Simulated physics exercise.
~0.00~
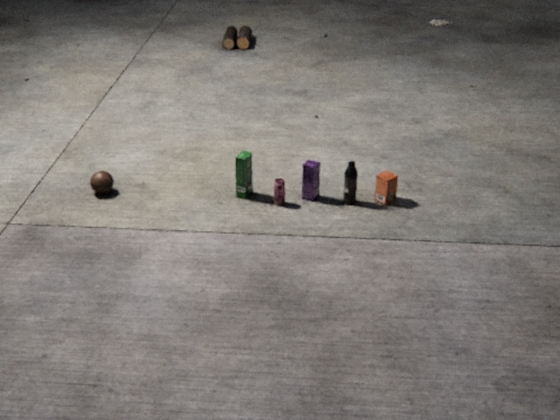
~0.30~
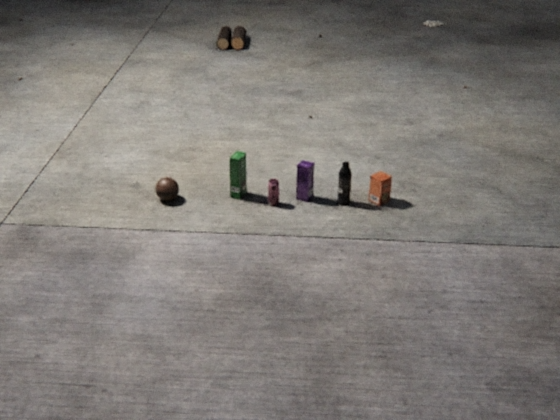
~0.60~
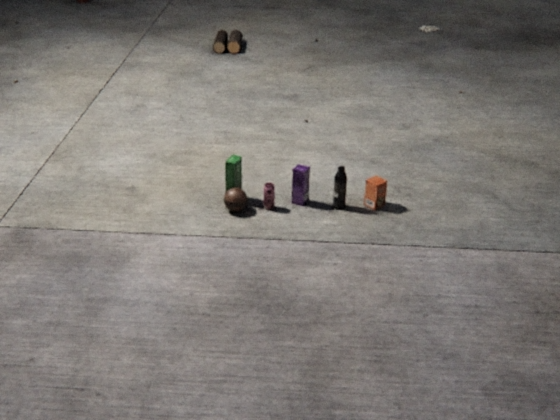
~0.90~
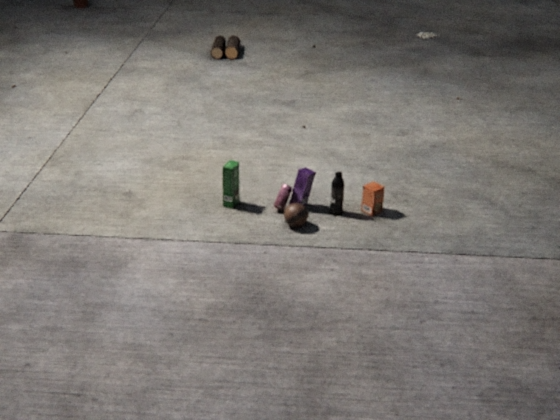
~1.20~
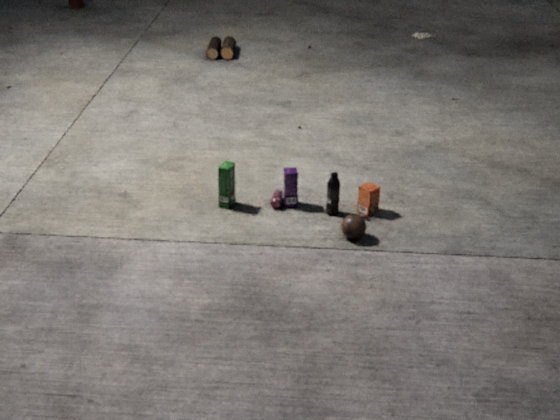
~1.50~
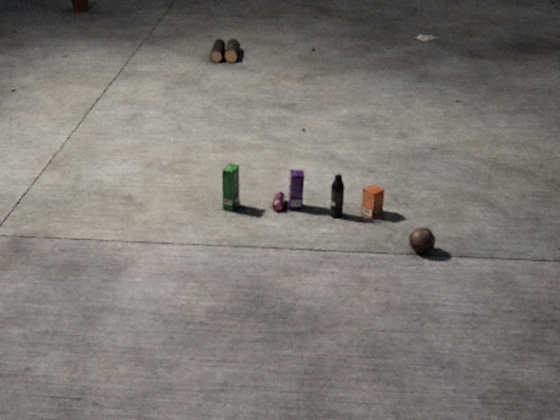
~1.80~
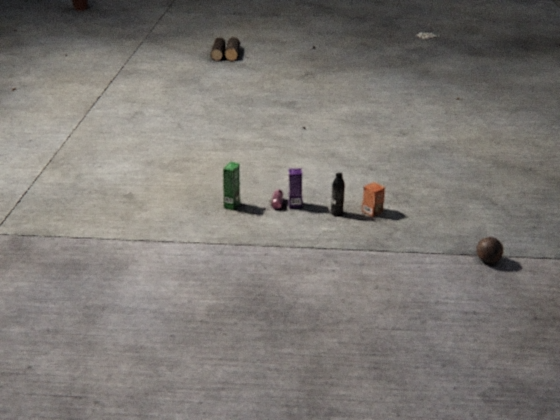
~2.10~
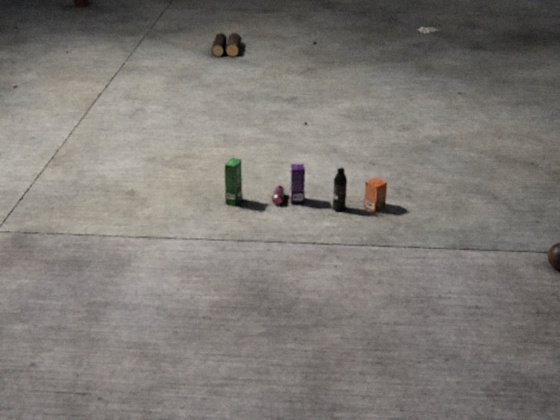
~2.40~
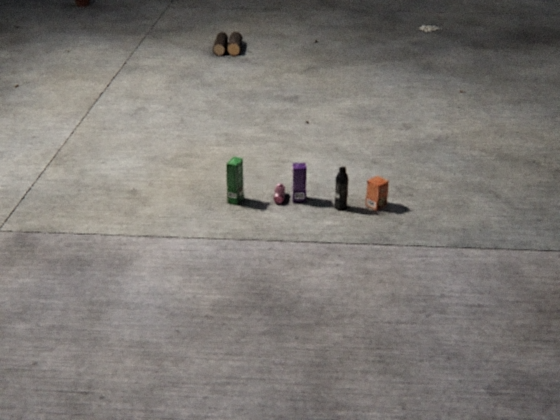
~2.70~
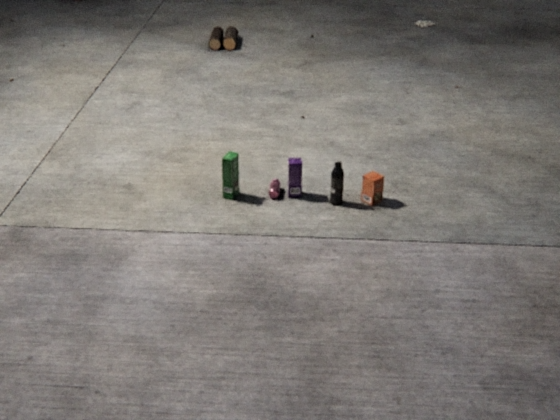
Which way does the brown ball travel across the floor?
The brown ball rolls to the right, passing in front of the standing objects.
